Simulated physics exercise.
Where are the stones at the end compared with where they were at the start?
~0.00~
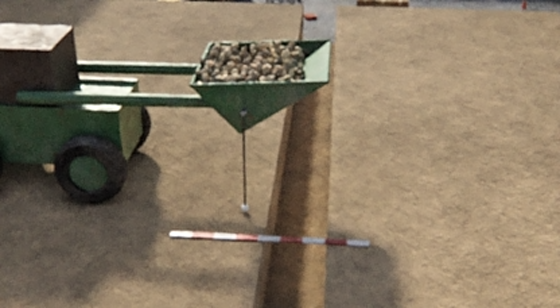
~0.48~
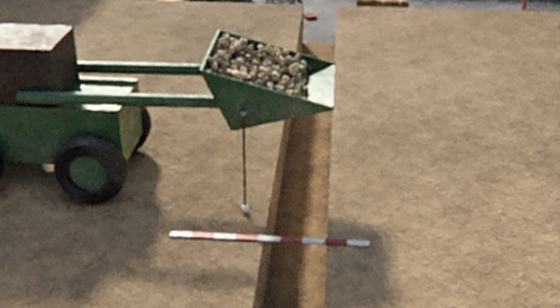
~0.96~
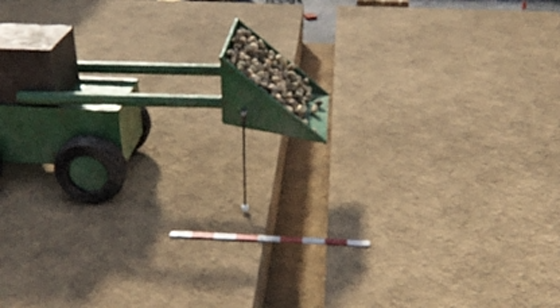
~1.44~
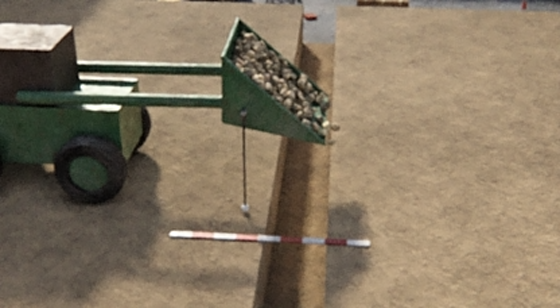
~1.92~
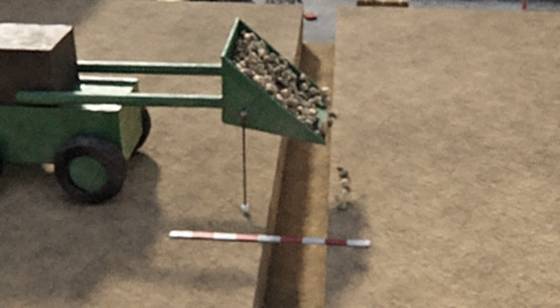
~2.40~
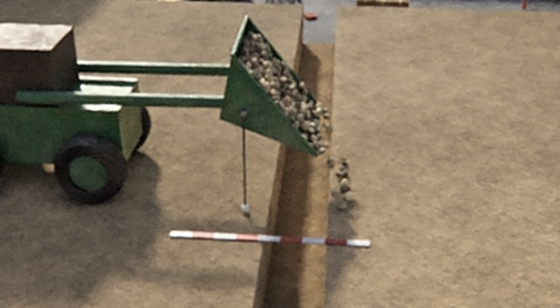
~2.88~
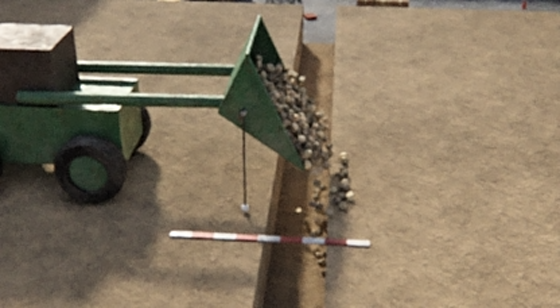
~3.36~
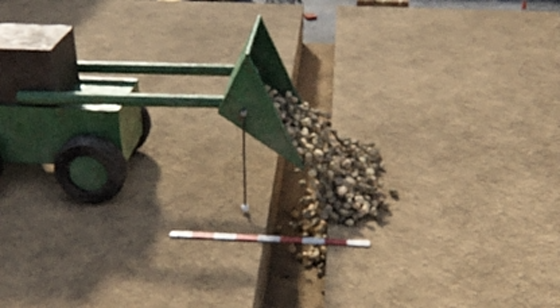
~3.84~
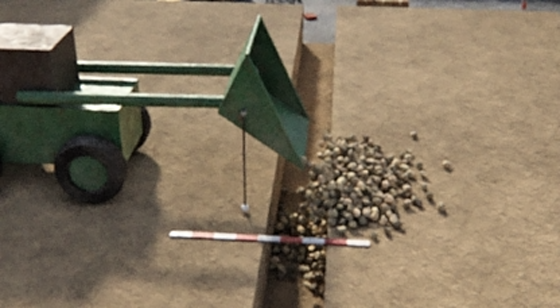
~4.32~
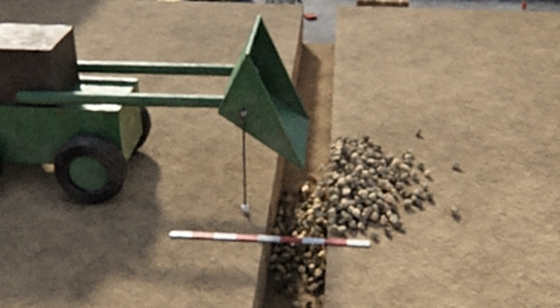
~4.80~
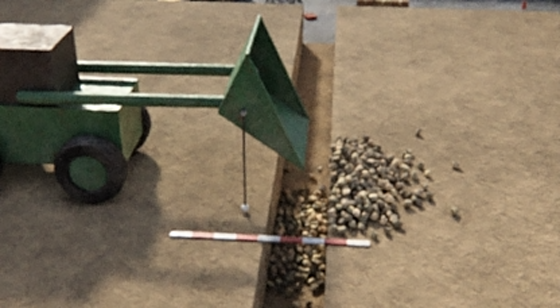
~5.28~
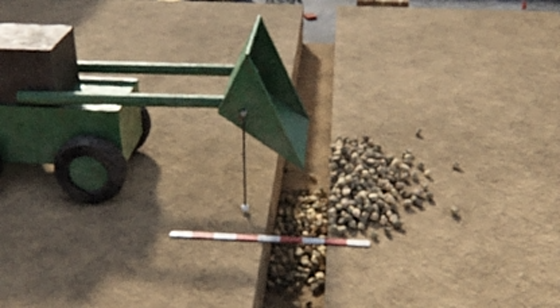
At the start the stones sit heaped in the raised green bucket. By the end they have all dropped down and to the right, lying partly in the trench and partly in a pile on the ground beyond it.
